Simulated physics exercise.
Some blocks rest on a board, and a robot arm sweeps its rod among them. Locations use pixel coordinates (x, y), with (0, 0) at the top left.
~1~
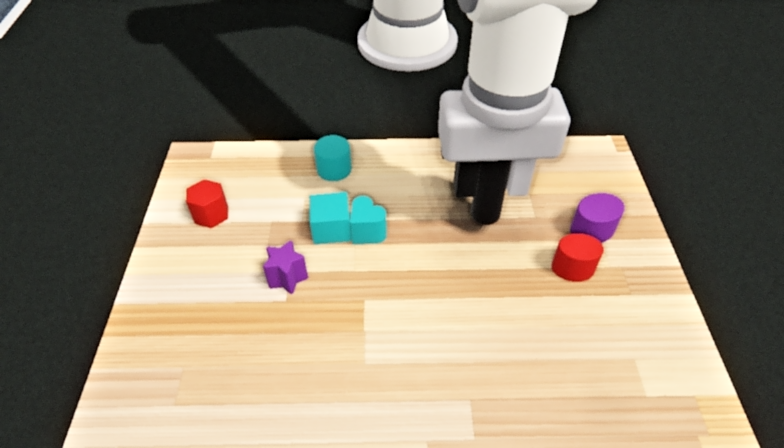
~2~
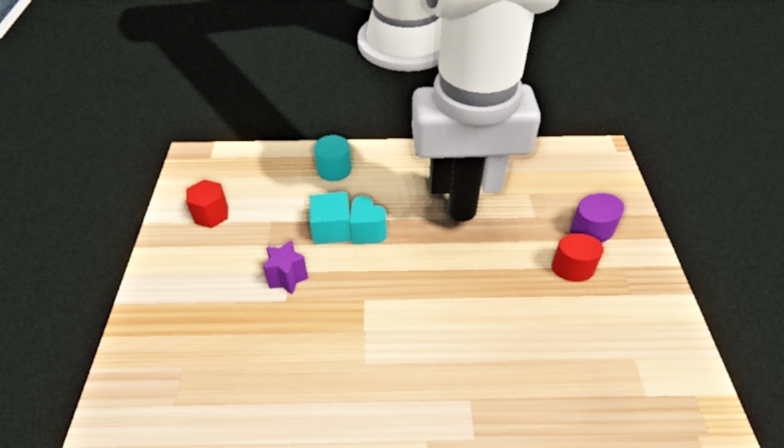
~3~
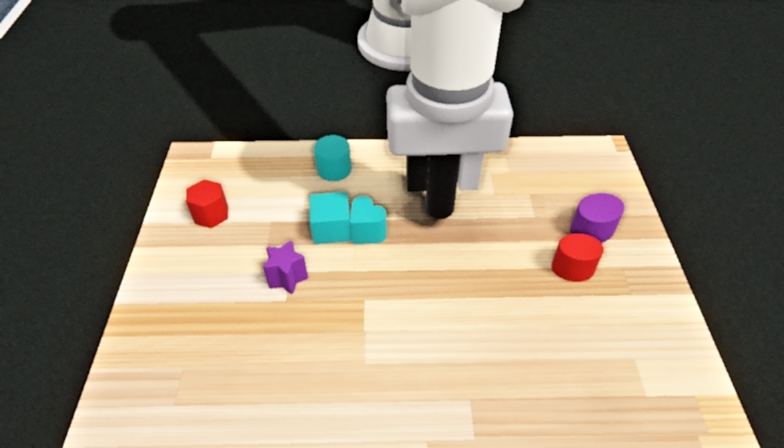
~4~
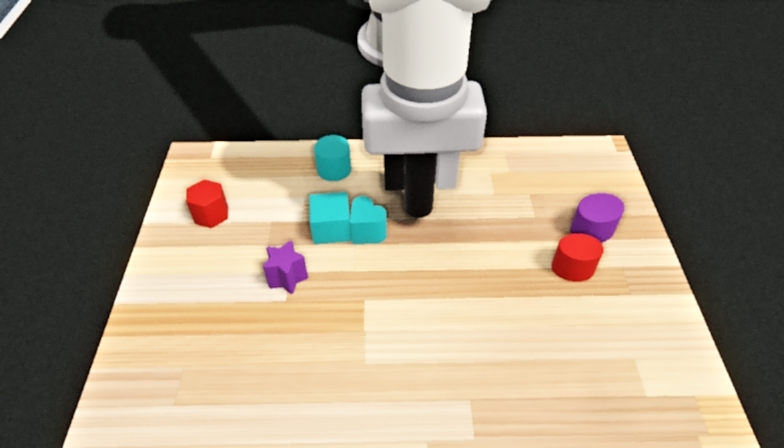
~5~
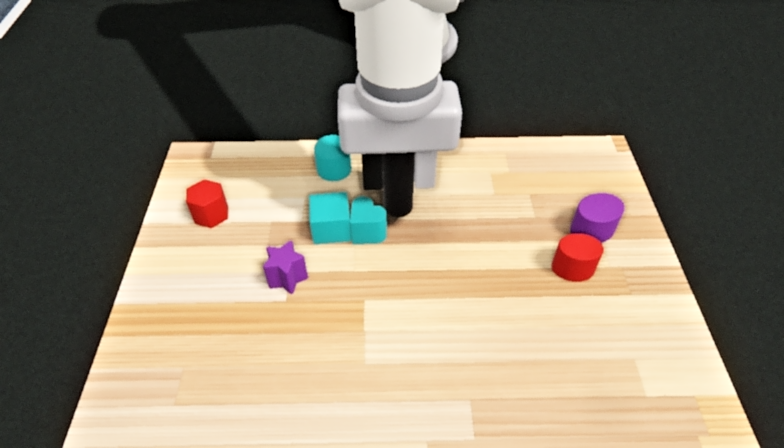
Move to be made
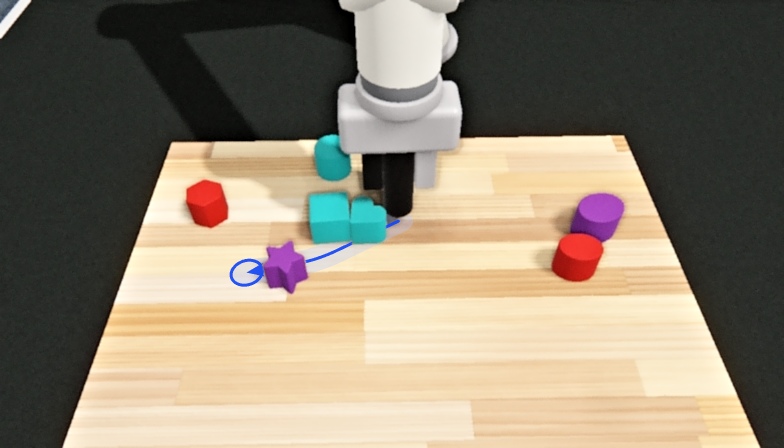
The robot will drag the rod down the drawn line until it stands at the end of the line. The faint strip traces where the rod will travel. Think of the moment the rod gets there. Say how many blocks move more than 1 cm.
The push will move three blocks or more.
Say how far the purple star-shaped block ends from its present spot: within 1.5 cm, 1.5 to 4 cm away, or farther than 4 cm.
Covers over 4 cm.
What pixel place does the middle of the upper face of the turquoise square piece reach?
I'd say the turquoise square piece ends with its top centre at (298, 211).
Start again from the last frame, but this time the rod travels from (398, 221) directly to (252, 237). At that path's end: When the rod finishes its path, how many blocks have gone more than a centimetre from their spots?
That's two.
The drawn path runs from (398, 221) through (329, 254) to (247, 272).
The first path, step by step. One third of the way, rod (352, 230); turquoise square piece (302, 211), turned 55° clockwise; turquoise heart block (327, 233).
Two thirds of the way, rod (299, 250); purple star-shaped block (244, 276); turquoise square piece (299, 211), turned 70° clockwise; turquoise heart block (275, 258).
At the end, rod (243, 260); purple star-shaped block (210, 300); turquoise square piece (298, 211), turned 70° clockwise; turquoise heart block (234, 274), turned 45° anticlockwise.
